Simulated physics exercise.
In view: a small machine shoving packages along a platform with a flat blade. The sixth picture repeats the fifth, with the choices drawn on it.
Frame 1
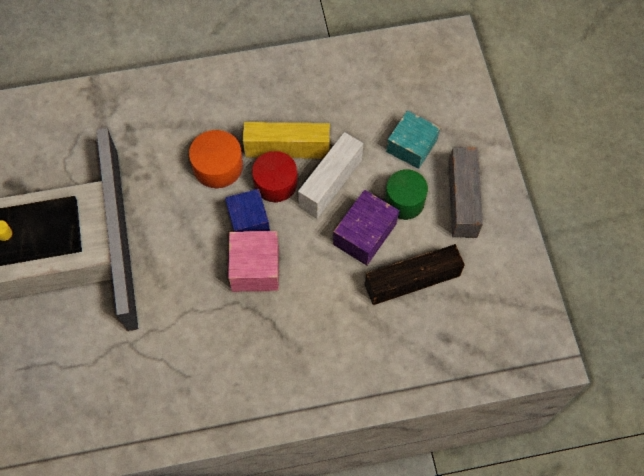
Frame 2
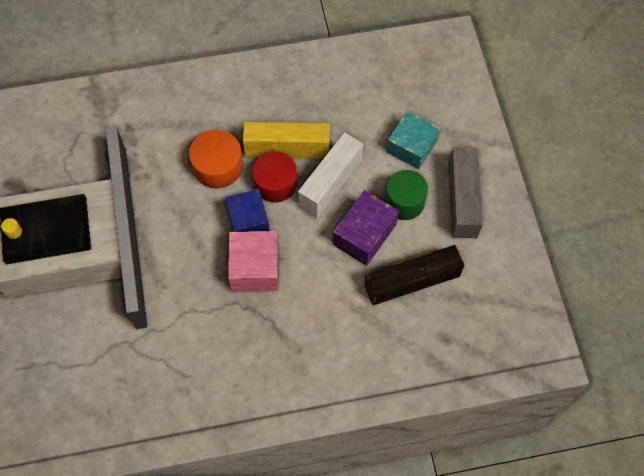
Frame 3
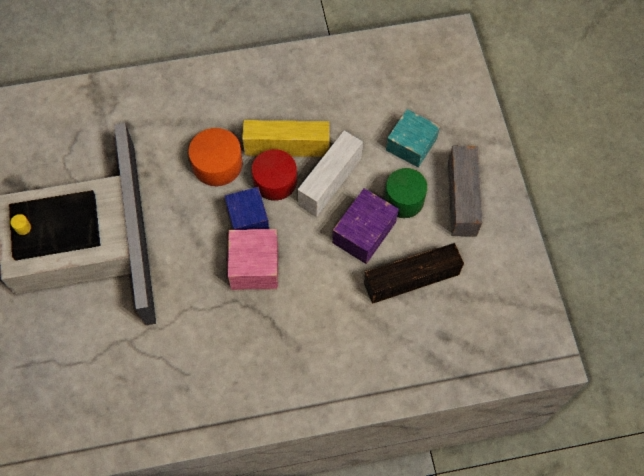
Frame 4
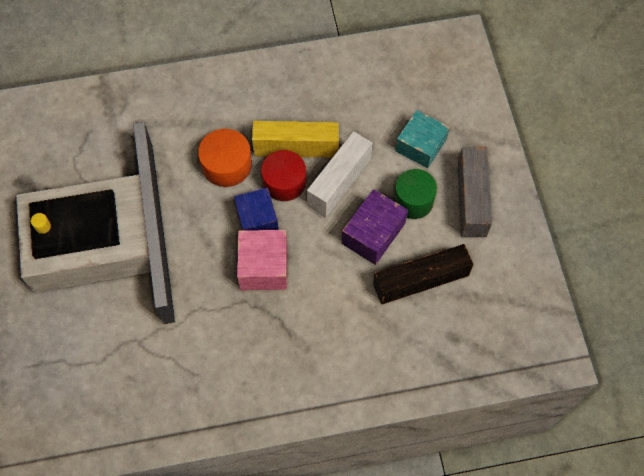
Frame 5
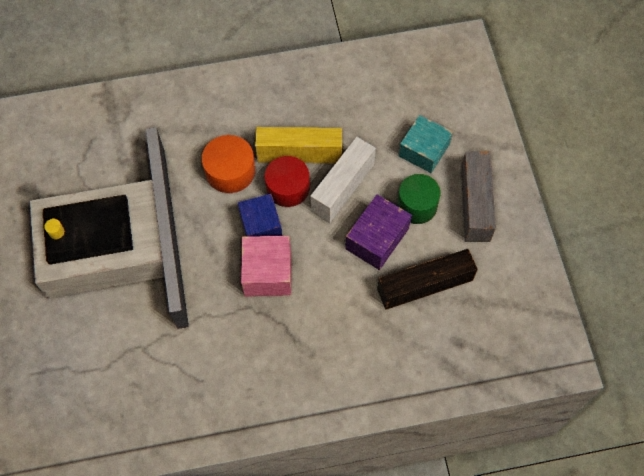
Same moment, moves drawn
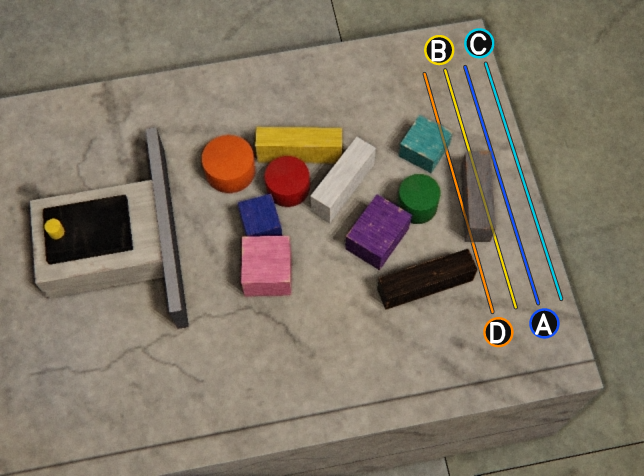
On a stone platform, a small machine with a flat blade moves right toward colorful blocks.
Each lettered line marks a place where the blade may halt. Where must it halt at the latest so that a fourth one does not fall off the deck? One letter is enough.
As far as mark D.
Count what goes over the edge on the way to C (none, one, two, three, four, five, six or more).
By then, six or more.
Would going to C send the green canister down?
Yes.
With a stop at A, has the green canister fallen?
By then, yes.
On the copy, A at (499, 178); B at (478, 182); C at (521, 174); D at (457, 186).
On D. First, robot (203, 208); yellow bar (344, 129); orange canister (290, 142).
Then, robot (309, 190); grey bar (501, 191); turquoise crate (461, 133).
Finally, robot (392, 175); grey bar over the edge; green canister over the edge; three fallen.
By contrast, A drops six; B drops four; C drops ten.
